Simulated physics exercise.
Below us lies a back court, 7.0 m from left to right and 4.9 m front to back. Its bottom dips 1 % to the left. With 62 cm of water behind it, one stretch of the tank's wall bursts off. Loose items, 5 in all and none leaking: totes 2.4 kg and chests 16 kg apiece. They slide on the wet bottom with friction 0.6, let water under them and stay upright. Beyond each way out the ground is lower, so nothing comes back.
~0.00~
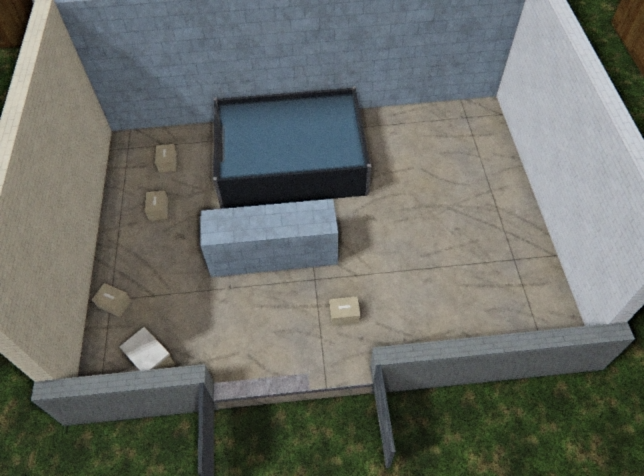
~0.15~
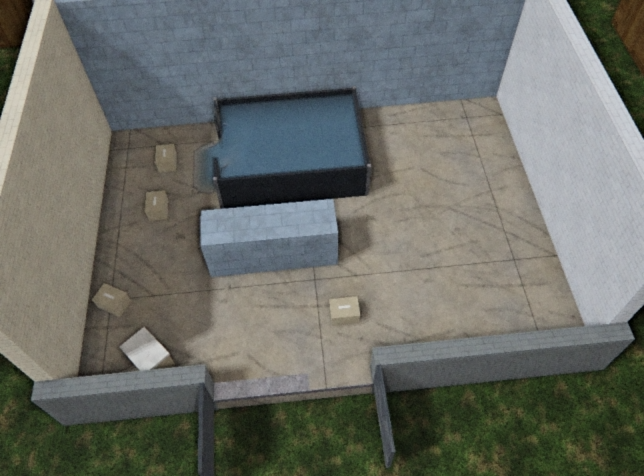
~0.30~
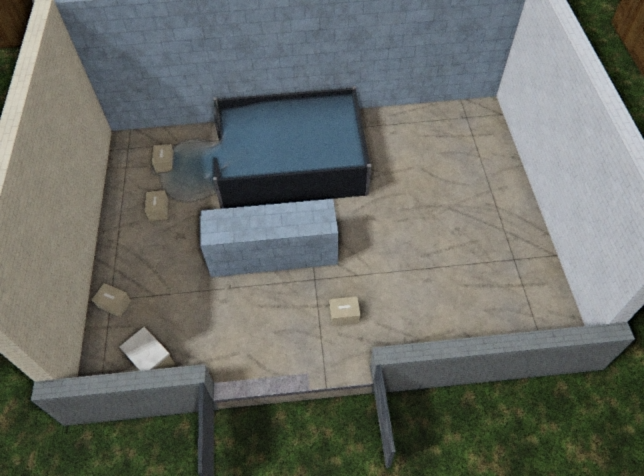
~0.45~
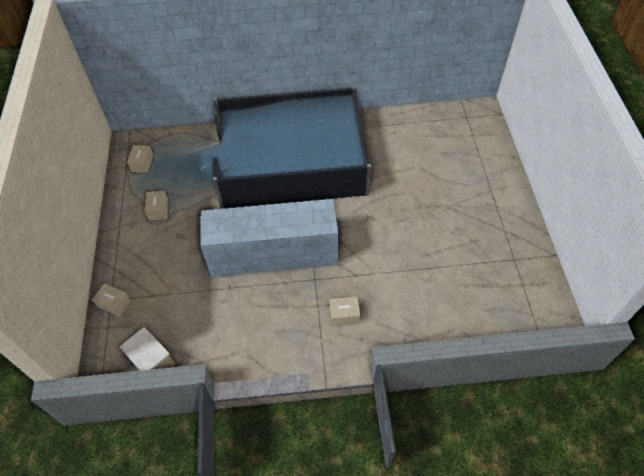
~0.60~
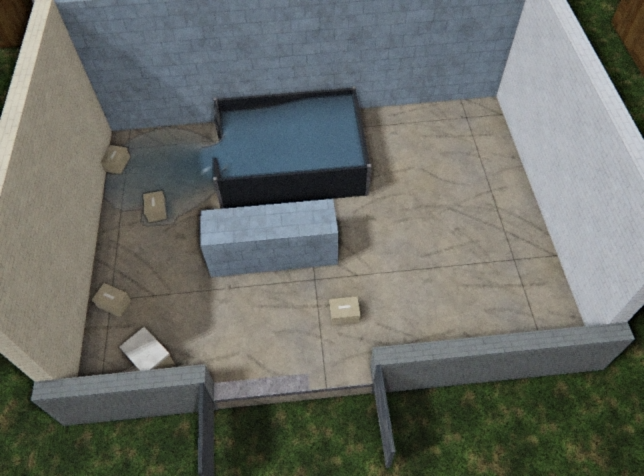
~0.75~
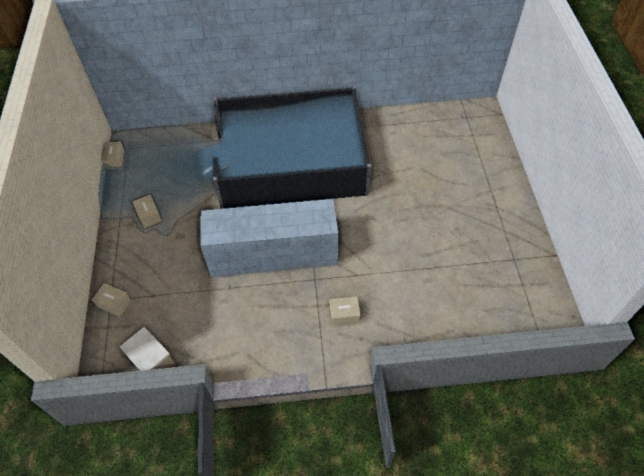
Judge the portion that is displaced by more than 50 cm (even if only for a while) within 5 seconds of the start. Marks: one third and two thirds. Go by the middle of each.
That comes to two thirds or more.
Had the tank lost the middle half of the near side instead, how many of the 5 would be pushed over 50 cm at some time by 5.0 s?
Then 3.
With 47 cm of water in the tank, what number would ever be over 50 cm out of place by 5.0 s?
In that case 4 of them.
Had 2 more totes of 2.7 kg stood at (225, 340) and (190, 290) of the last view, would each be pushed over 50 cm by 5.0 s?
In that order: More, past it.
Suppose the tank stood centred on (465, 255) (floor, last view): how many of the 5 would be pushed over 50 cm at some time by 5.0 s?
In that case 4 of them.
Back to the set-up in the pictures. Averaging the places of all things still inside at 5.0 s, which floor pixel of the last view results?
Near (294, 282).
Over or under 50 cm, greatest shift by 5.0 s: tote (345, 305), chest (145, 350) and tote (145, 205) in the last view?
In that order: Short of it, past it, more.
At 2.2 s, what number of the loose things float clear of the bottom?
I count 2.
After 1.1 s 2 of 5 are over 50 cm from their spots; 1 afloat.
After 2.2 s 3 of 5 are over 50 cm from their spots; 2 afloat.
After 3.5 s 4 of 5 are over 50 cm from their spots; 4 afloat.
After 5.0 s 4 of 5 are over 50 cm from their spots, and 4 have been at some point; 3 afloat.
